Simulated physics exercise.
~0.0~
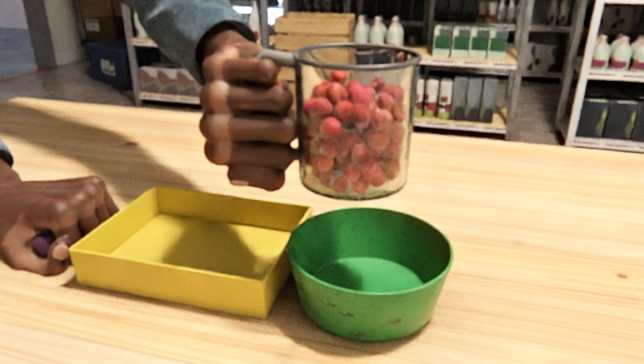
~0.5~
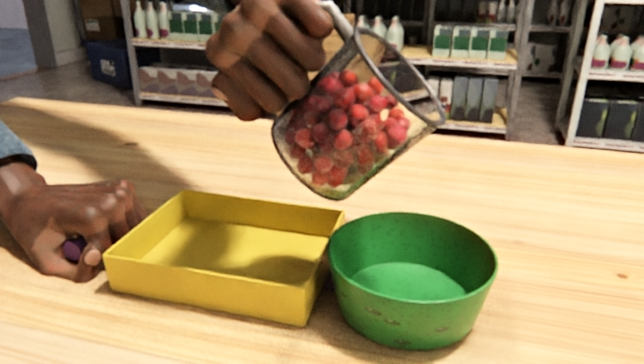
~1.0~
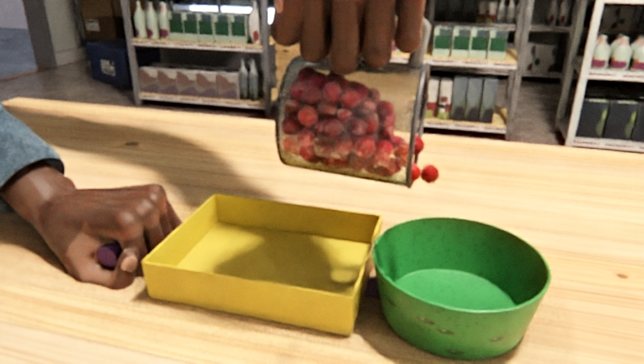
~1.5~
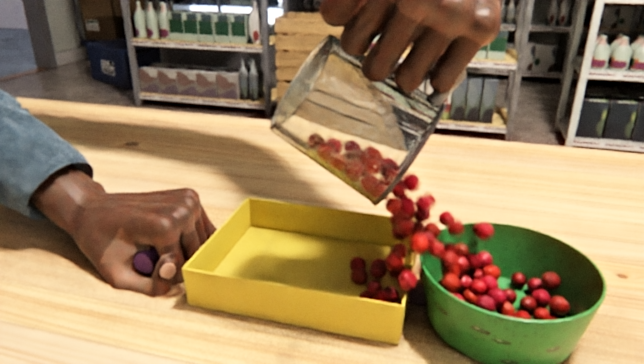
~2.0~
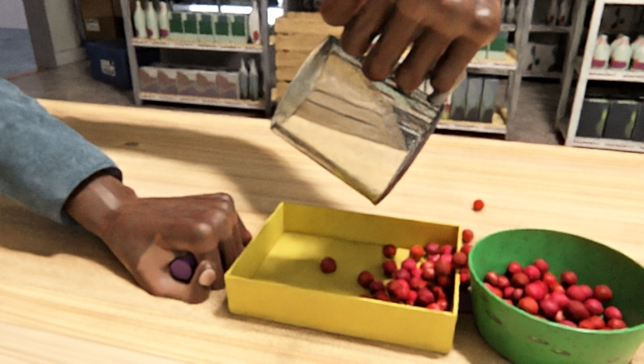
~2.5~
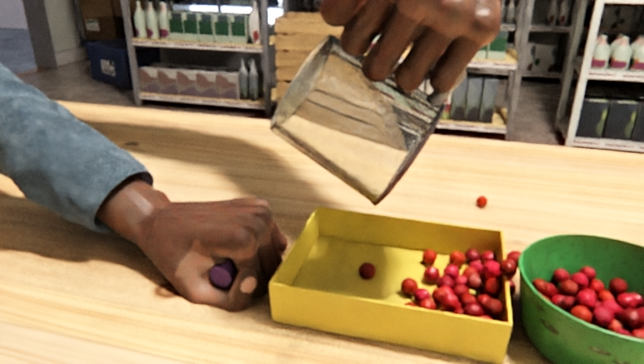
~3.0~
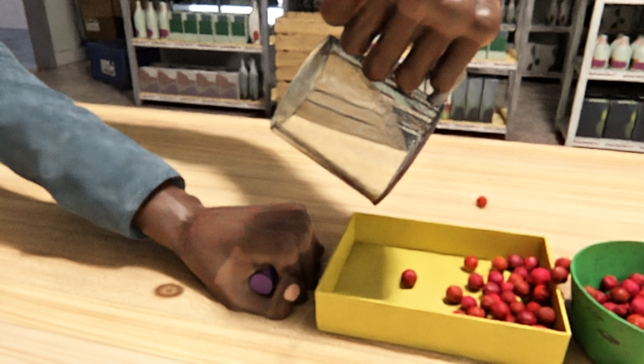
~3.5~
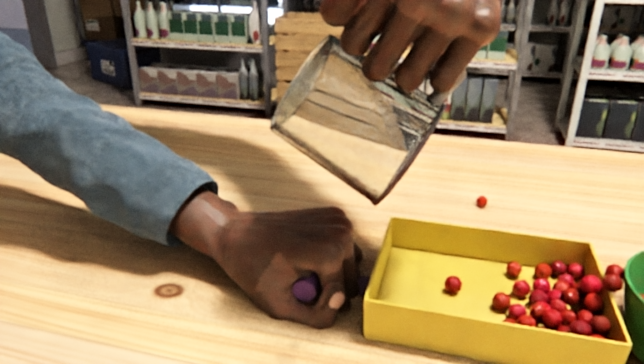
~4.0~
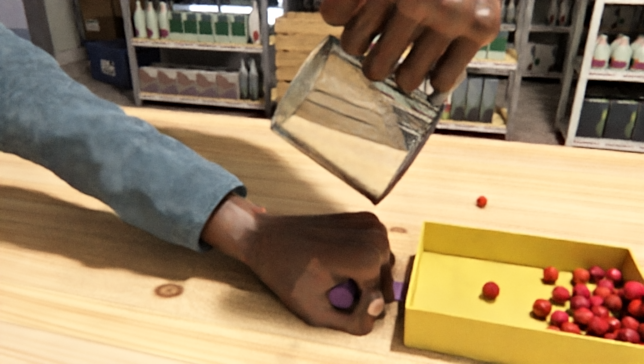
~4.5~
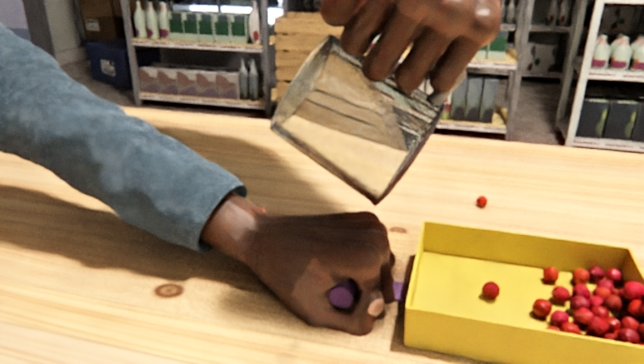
The clip opens on a wooden table, where one hand holds a clear cup of red cranberries above a yellow tin and a green dish, while another hand, gripping something purple, rests at the left. As the cup tips over, the lower hand moves right and the joined containers slide that way too. Cranberries tumble into the green dish first, then more land in the yellow tin as it passes beneath. The emptied cup stays tilted while the containers keep sliding right, and the dish leaves view. Finally everything stops, with berries in the tin and a stray one on the table.
